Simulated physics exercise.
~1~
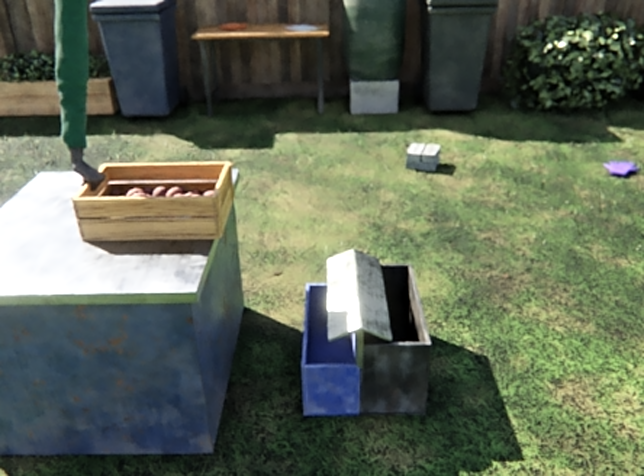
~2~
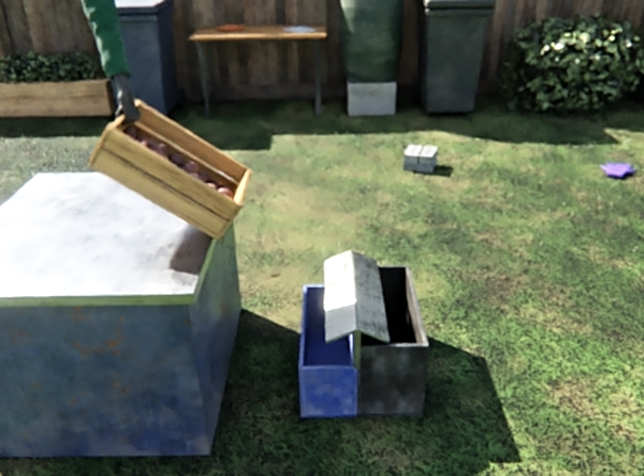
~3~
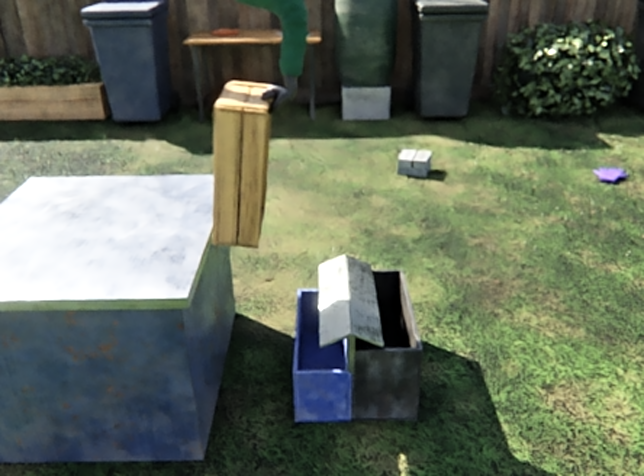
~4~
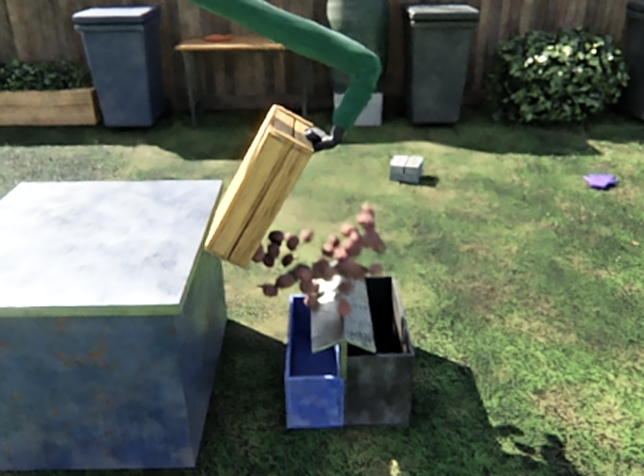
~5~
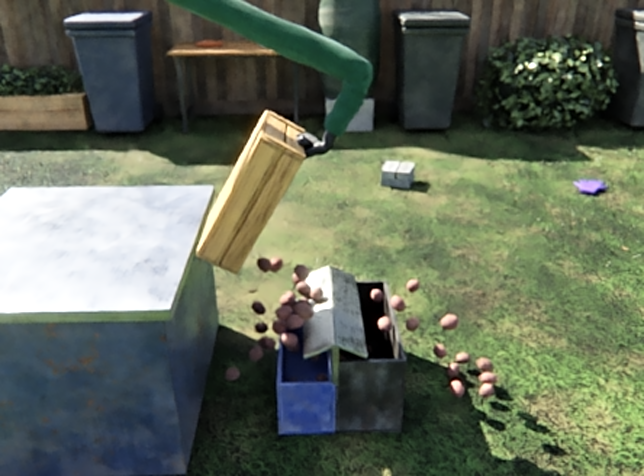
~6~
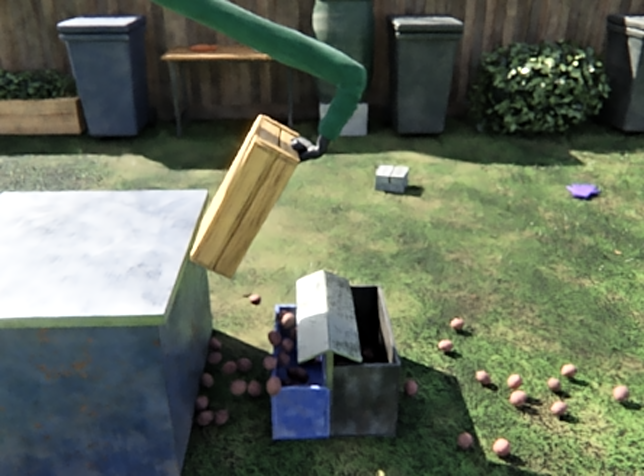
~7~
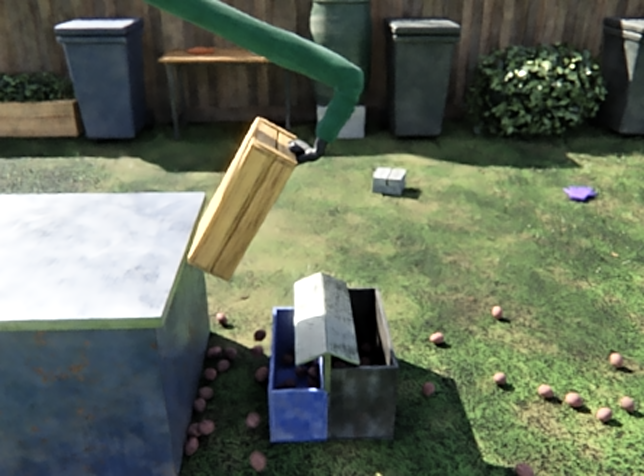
Sunny backyard, green arm tipping a wooden tote of red potatoes over a ridged pair of troughs, many scattering across the grass.
